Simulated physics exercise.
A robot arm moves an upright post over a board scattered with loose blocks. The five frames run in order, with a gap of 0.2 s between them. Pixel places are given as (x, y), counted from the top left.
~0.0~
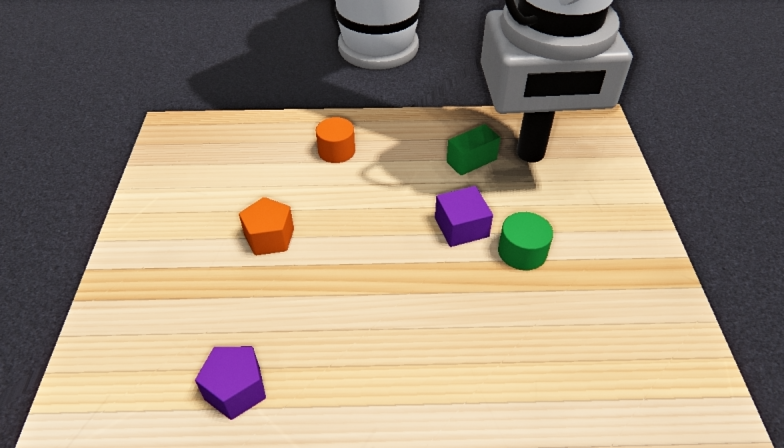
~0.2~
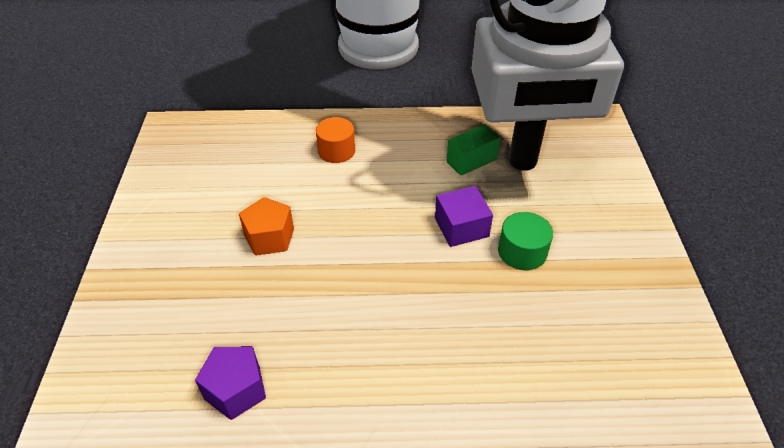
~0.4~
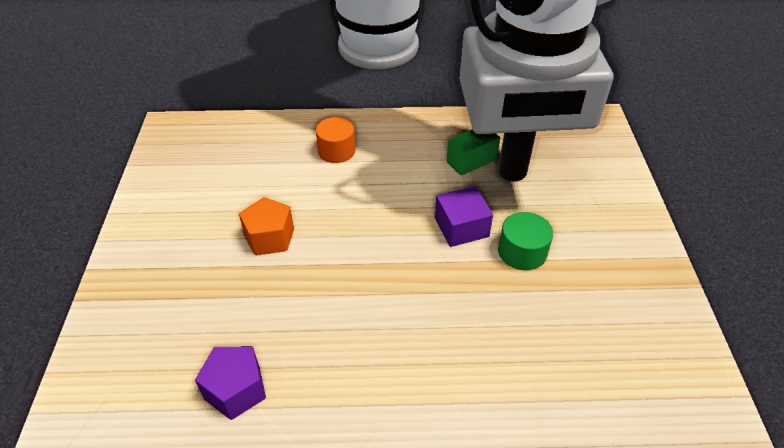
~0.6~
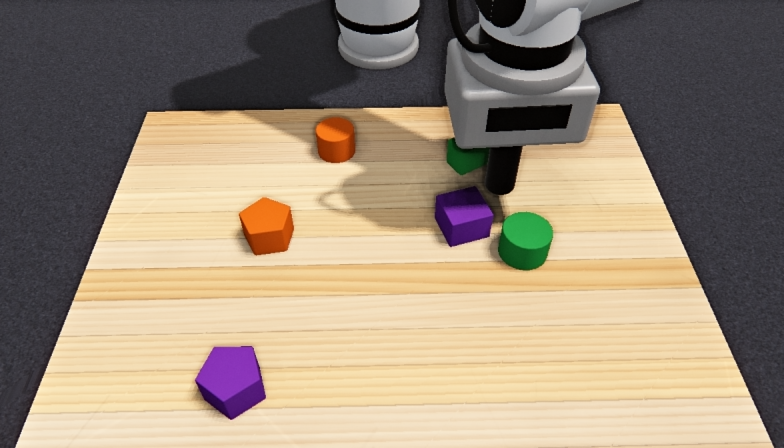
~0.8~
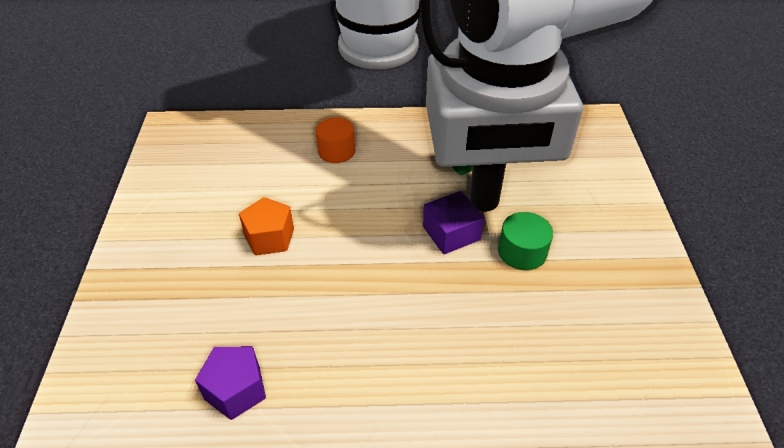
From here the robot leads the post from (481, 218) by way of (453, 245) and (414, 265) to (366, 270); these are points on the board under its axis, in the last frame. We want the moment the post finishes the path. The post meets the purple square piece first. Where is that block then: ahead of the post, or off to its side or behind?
It will keep going ahead of the post.
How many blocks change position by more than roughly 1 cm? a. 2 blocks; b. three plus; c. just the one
Option c.
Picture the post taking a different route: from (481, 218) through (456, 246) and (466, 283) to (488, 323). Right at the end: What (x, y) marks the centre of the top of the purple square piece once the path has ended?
Its top middle will sit at (417, 233).
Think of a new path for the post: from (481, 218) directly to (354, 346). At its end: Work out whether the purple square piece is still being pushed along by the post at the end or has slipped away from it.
The block gets away.
The first path, step by step. One third of the way, post at (455, 229); purple square piece at (418, 232), turned 20° clockwise.
Two thirds of the way, post at (414, 249); purple square piece at (373, 245), turned 35° clockwise.
At the end, post at (365, 255); purple square piece at (323, 252), turned 30° clockwise; green round block unmoved.
